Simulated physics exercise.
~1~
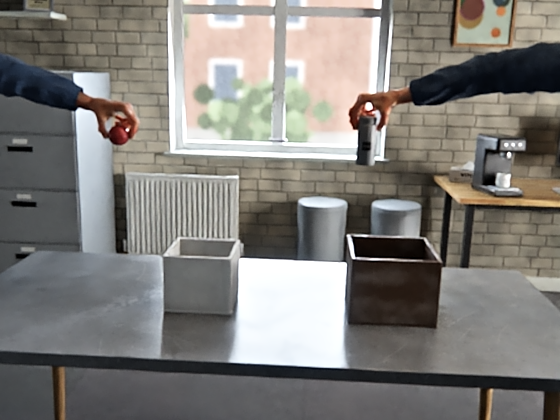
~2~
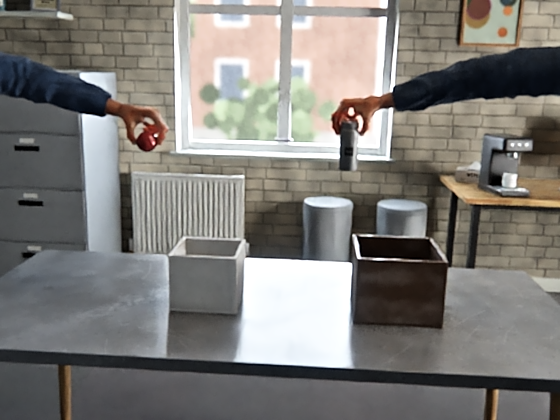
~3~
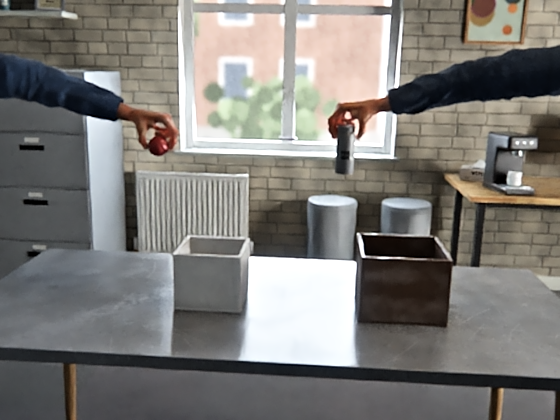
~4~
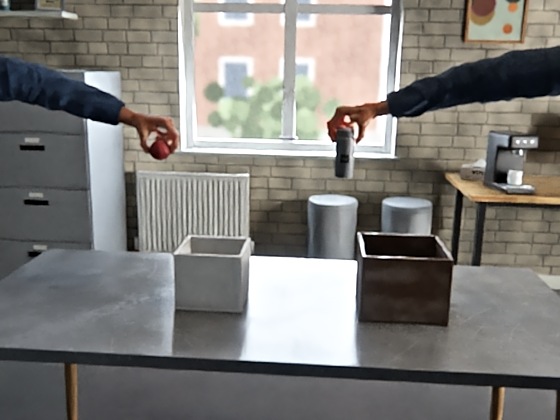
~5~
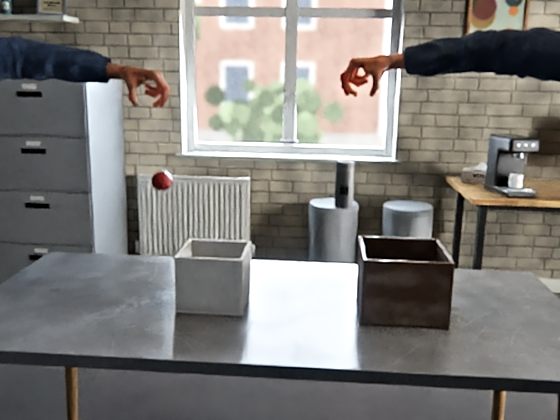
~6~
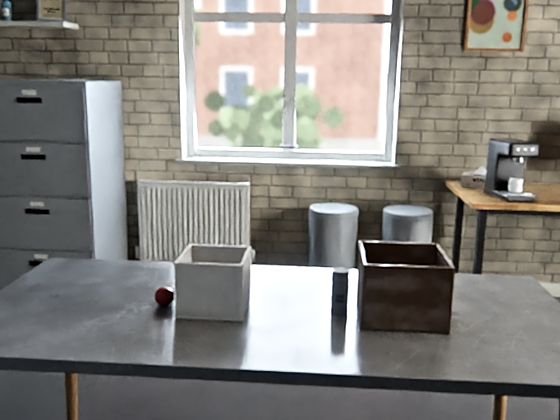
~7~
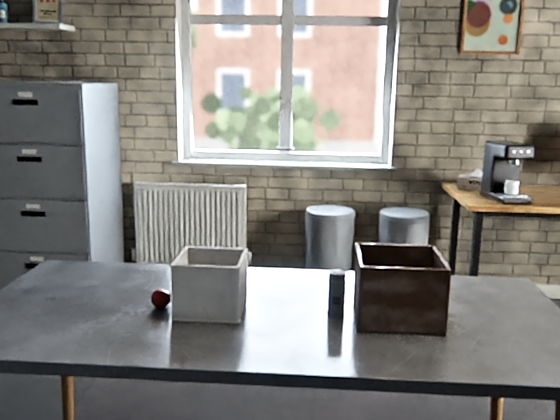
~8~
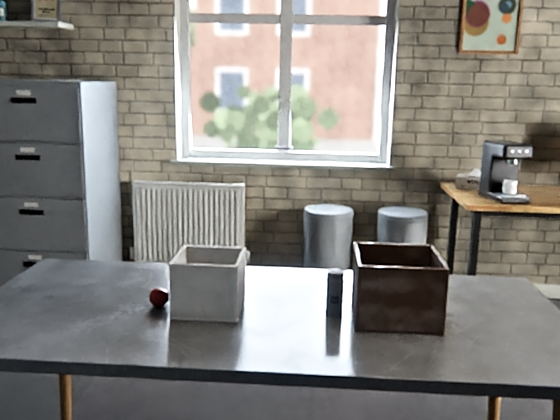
We see two hands holding a red tomato and a grey shaker above a table with a pale basket and a dark brown crate. The hands shift slightly, then release both objects, which drop and come to rest on the table, each just left of a container.
